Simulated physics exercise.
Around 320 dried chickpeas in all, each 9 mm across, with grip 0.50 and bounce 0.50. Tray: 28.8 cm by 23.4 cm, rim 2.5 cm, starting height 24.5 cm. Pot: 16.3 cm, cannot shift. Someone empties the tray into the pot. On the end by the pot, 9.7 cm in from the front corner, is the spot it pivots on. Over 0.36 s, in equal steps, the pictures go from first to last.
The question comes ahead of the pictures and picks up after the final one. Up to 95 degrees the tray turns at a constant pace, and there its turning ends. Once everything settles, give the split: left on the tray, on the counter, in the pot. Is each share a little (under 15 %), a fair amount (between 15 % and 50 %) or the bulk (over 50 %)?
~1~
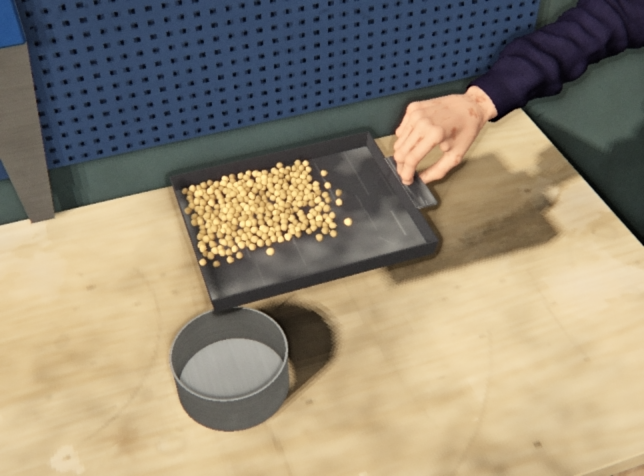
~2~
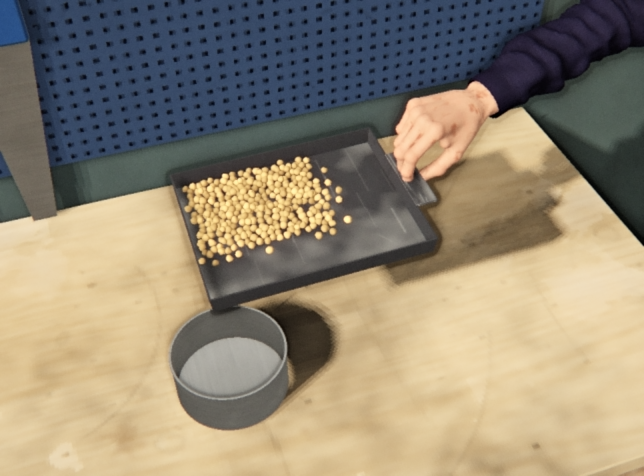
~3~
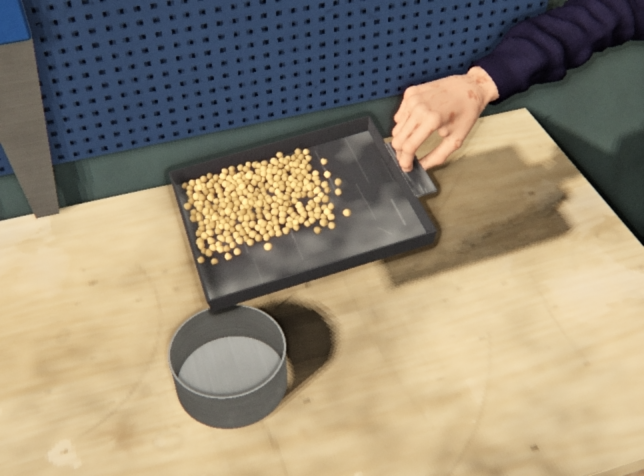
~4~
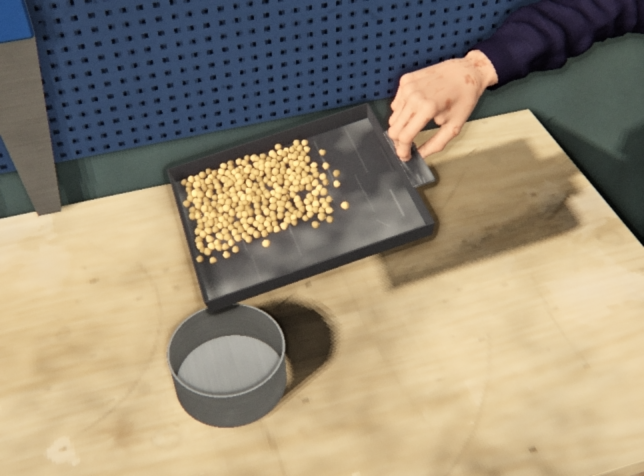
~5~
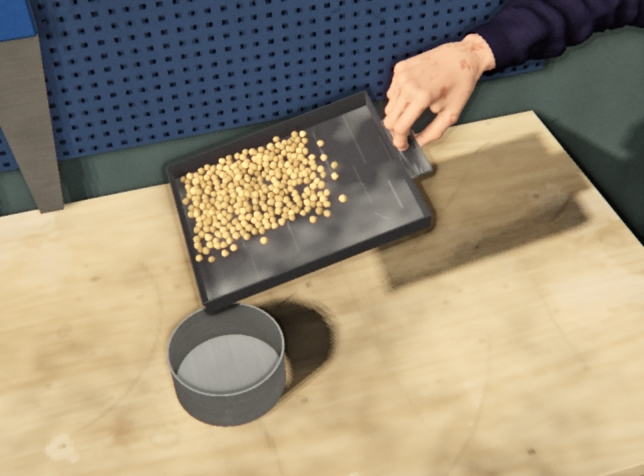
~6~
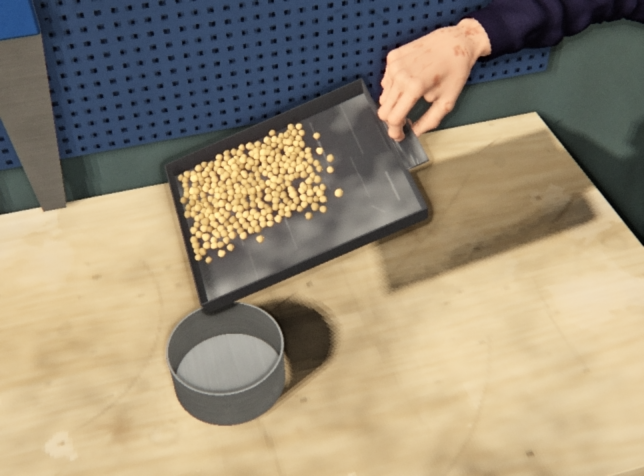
Tray: A little; counter: The bulk; pot: A fair amount.
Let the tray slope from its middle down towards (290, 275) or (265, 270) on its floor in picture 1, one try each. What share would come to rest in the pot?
Roughly 75 per cent on the first try and 70 per cent on the second.
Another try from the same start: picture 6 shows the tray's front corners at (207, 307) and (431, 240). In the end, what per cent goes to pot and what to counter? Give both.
Final per cent - pot 80, counter 20.
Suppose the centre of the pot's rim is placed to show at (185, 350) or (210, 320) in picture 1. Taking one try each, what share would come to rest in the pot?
First try about 60 per cent, second try about 10 per cent.
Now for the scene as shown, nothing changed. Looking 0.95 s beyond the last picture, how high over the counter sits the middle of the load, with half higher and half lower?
Roughly 30 centimetres, give or take.
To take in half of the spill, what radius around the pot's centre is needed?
I'd say close to 18 centimetres.
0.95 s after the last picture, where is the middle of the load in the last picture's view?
Approximately (192, 220) in the final picture.
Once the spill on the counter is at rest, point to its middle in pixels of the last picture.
Spill centre at rest: About (141, 434).
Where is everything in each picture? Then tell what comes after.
Tray tilt 0 degrees, front corners at (213, 298) and (435, 239); middle of the pieces at (256, 207); pot at (229, 351), in the first frame.
Tray tilt 1 degrees, front corners at (211, 298) and (434, 237); middle of the pieces at (256, 205), in the second frame.
Tray tilt 5 degrees, front corners at (209, 299) and (433, 230), lowest corner left front; middle of the pieces at (255, 200), in the third frame.
Tray tilt 10 degrees, front corners at (206, 300) and (431, 222), lowest corner left front; middle of the pieces at (253, 195), in the fourth frame.
Tray tilt 14 degrees, front corners at (204, 301) and (428, 214), lowest corner left front; middle of the pieces at (251, 191), in the fifth frame.
Tray tilt 19 degrees, front corners at (203, 302) and (424, 207), lowest corner left front; middle of the pieces at (248, 187); pot at (225, 346), in the sixth frame.
Then, 0.57 s after the last picture, tilt 55 degrees; the tray holds 100 %, the pot 0 %.
Then, 0.95 s after the last picture, tilt 79 degrees; the tray holds 100 %, the pot 0 %.
Then, 1.42 s after the last picture, tilt 95 degrees; the tray holds 30 %, the pot 10 %.
In the end, tray 5 %, counter 65 %, pot 30 %.
